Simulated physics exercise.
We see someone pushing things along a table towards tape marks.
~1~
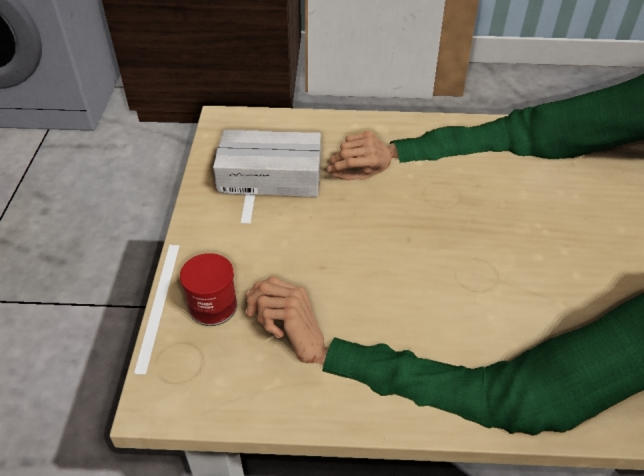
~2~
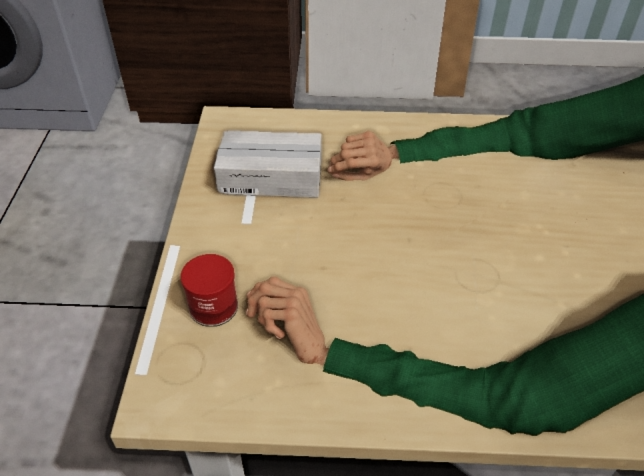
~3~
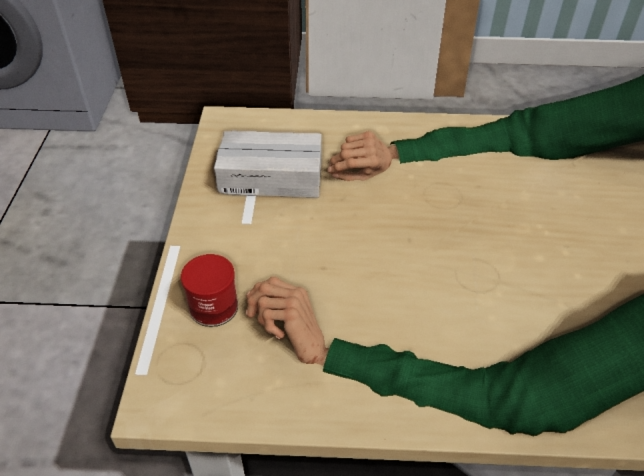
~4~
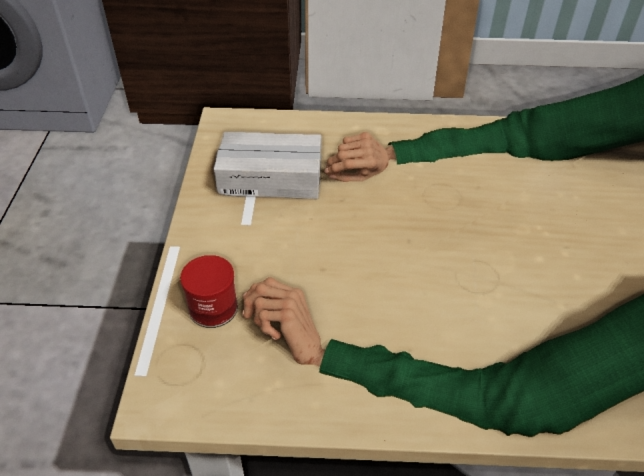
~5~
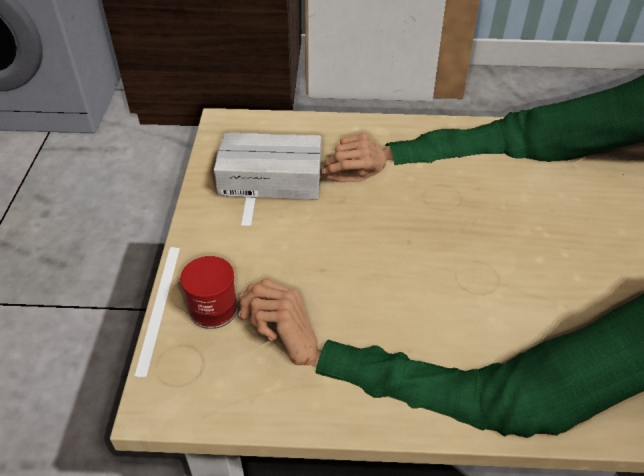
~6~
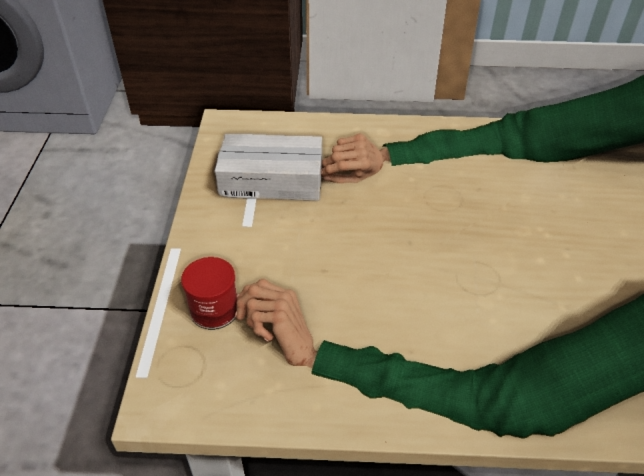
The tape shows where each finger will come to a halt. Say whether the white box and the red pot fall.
The white box remains on top; the red pot falls off the table.
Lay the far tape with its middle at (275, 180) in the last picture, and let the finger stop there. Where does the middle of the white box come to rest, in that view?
Resting at (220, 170).
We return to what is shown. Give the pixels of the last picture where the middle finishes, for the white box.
Its middle is close to (200, 164).
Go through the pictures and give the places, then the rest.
White box (269, 163); red pot (210, 290), in the first picture.
Red pot (210, 291), in the second picture.
White box (270, 164), in the third picture.
Red pot (210, 292), in the fourth picture.
White box (270, 166), in the fifth picture.
White box (271, 167); red pot (211, 294), in the sixth picture.
Then, 1.32 s later than the last frame, white box shifted about its own width near (210, 165); red pot tilted by 5° near (135, 291).
Then, 1.64 s later than the last frame, white box shifted about its own width near (200, 164); red pot dropping near (107, 338).
Then, 1.92 s later than the last frame, white box shifted about its own width near (200, 164); red pot fallen.
When it is over, the white box is still on the table, near (200, 164); the red pot drops to the floor.
